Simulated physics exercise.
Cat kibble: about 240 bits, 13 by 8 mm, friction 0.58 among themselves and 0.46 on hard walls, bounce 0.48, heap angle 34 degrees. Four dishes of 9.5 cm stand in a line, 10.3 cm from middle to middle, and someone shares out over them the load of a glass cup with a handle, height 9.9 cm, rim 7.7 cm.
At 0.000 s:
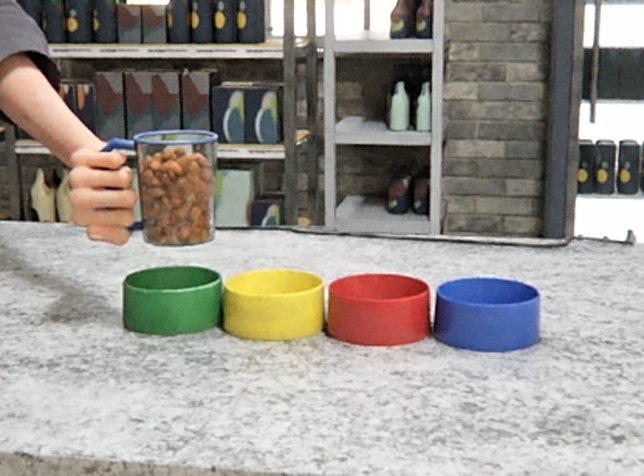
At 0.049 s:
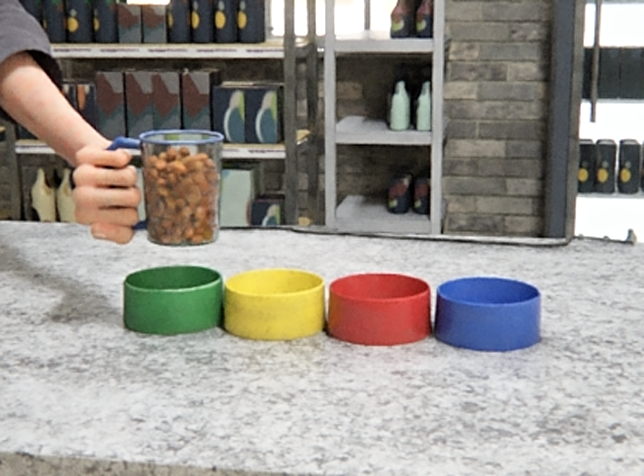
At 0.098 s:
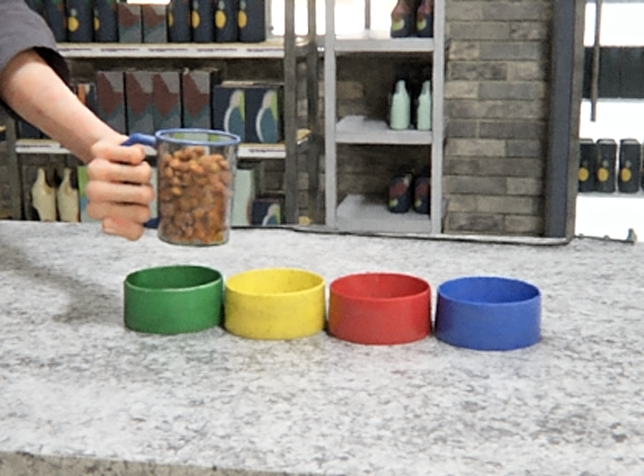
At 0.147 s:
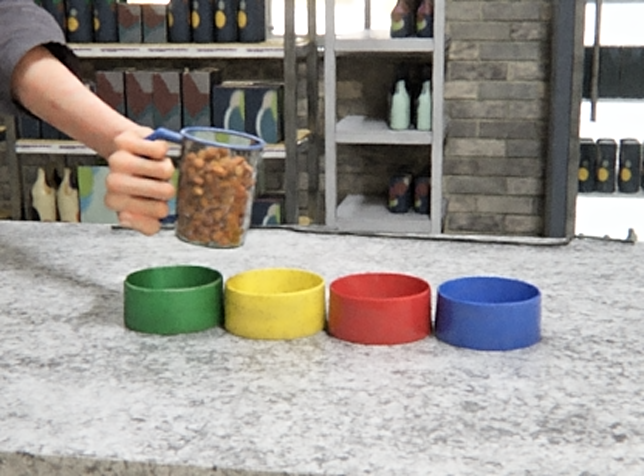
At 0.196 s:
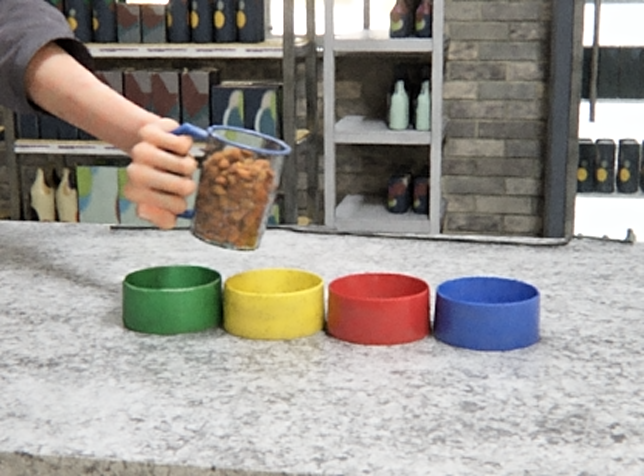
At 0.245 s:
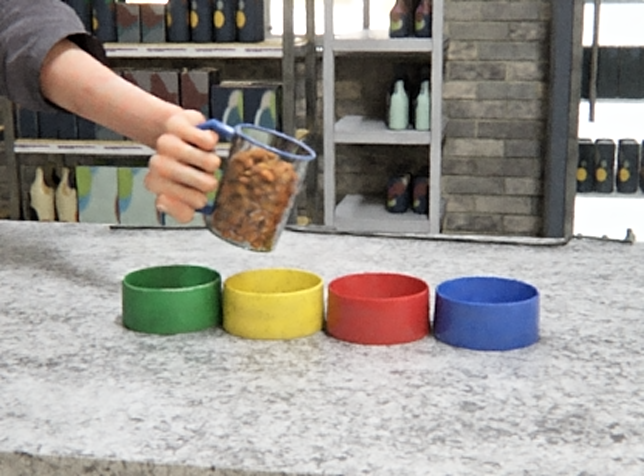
A hand and forearm in a dark sleeve reach in from the left, gripping a clear cup of brown pieces by its blue handle, seen from the front across a speckled grey counter in a shop-like room. Green, yellow, red and blue dishes line up left to right before shelves and brick. The hand carries the cup rightward, tilting it to the right, while the view stays still.
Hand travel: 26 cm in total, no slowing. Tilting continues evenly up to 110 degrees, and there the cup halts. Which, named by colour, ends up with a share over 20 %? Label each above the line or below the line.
Red dish: Below the line; blue dish: Above the line; green dish: Below the line; yellow dish: Below the line; counter: Below the line.
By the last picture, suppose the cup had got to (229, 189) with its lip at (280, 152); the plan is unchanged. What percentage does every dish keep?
Per cent kept: Red 0; blue 90; green 0; yellow 0.
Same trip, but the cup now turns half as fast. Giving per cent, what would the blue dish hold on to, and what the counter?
Shares: Blue 90, counter 10.
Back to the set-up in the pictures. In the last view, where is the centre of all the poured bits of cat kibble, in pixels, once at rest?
About (497, 310).
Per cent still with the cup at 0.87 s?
Near 90 per cent of the load.
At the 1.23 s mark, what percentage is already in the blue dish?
About 25 percent.
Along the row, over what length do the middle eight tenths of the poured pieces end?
Length: Approx. 8 cm.
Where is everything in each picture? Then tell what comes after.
Cup at (177, 188), tilt 0 degrees, lip at (214, 138), moved 0.0 cm; middle of the pieces at (175, 202); green dish at (173, 278); yellow dish at (274, 283); red dish at (379, 287); blue dish at (488, 292), in the first frame.
Cup at (182, 188), tilt 1 degrees, lip at (220, 139), moved 0.4 cm; middle of the pieces at (180, 202), in the second frame.
Cup at (196, 188), tilt 5 degrees, lip at (237, 141), moved 1.8 cm; middle of the pieces at (192, 202), in the third frame.
Cup at (216, 189), tilt 10 degrees, lip at (262, 146), moved 3.8 cm; middle of the pieces at (212, 202), in the fourth frame.
Cup at (237, 189), tilt 16 degrees, lip at (288, 152), moved 6.0 cm; middle of the pieces at (231, 202), in the fifth frame.
Cup at (258, 190), tilt 21 degrees, lip at (313, 157), moved 8.1 cm; middle of the pieces at (251, 202); green dish at (172, 278); yellow dish at (273, 282); red dish at (379, 286); blue dish at (487, 291). The cup turns about 115 degrees a second and travels 44 cm a second, in the sixth frame.
After 0.62 s, tilt 64 degrees; cup holds 100 %.
Then, at 0.87 s, tilt 93 degrees; cup holds 90 %, blue 5 %.
After 1.23 s, tilt 110 degrees; cup holds 65 %, blue 25 %.
In the end, at 3.3 s, red 0 %, blue 85 %, green 0 %, yellow 0 %, counter 10 %, cup 5 %.
